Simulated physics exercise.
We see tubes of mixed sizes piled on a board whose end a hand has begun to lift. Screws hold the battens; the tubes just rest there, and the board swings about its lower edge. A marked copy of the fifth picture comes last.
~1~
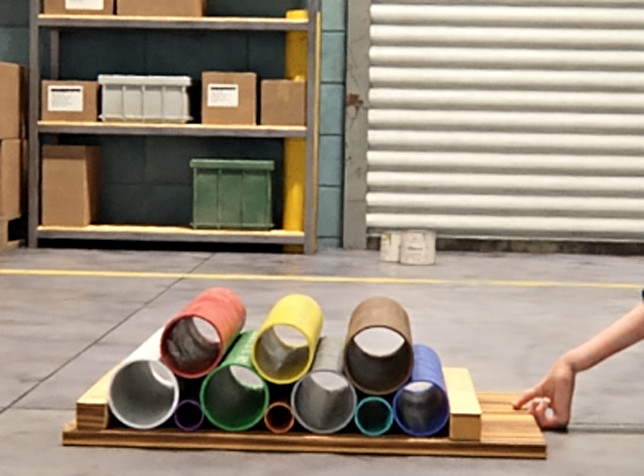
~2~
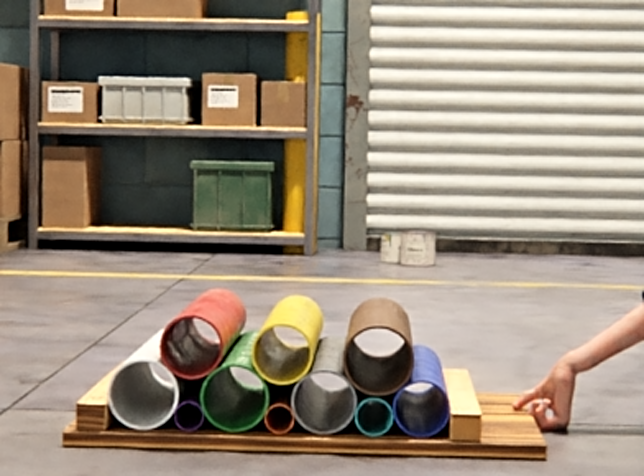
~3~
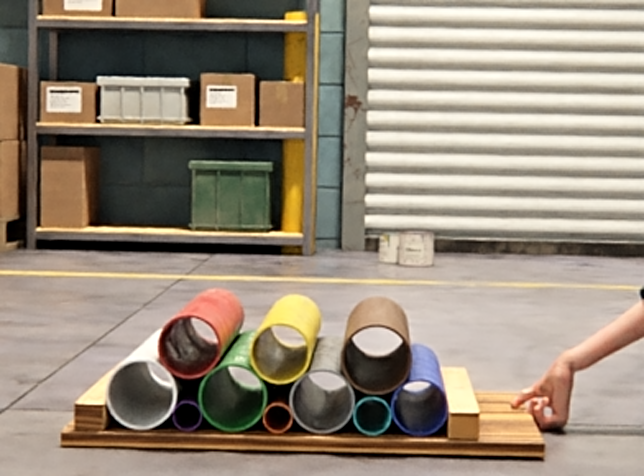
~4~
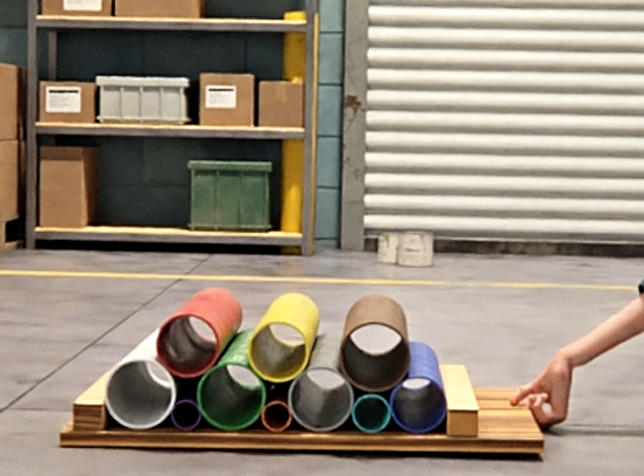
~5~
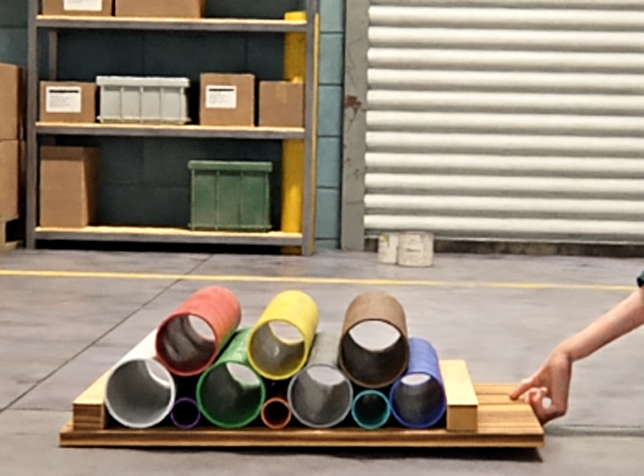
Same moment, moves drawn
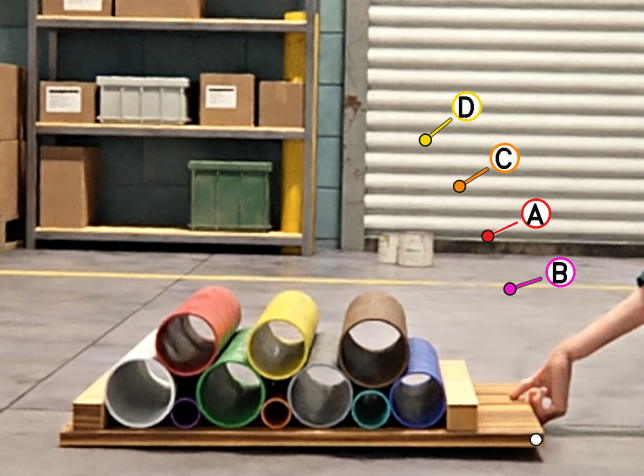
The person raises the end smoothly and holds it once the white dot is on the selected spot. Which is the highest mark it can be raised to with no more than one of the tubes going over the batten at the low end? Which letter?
The answer is mark D.
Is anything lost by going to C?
No, at C.
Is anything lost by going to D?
At D: No.
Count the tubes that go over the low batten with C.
At C the number is none.
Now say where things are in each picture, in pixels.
In the first picture, board (310, 404); white tube (143, 393); purple tube (189, 415).
In the second picture, purple tube (189, 416); green tube (235, 398).
In the third picture, board (309, 404); turquoise tube (373, 416); blue tube (420, 407); grey tube (322, 401).
In the fourth picture, board (308, 402); white tube (140, 393); purple tube (186, 414).
In the fifth picture, board (307, 399); white tube (139, 392); purple tube (186, 413).
On the copy, A at (488, 237); B at (510, 289); C at (459, 186); D at (425, 140); the white dot at (536, 440).
On D. First, board at 21°.
Then, board at 40°.
Finally, board at 40°, none over the low batten.
By contrast, A none over the low batten; B none over the low batten; C none over the low batten.
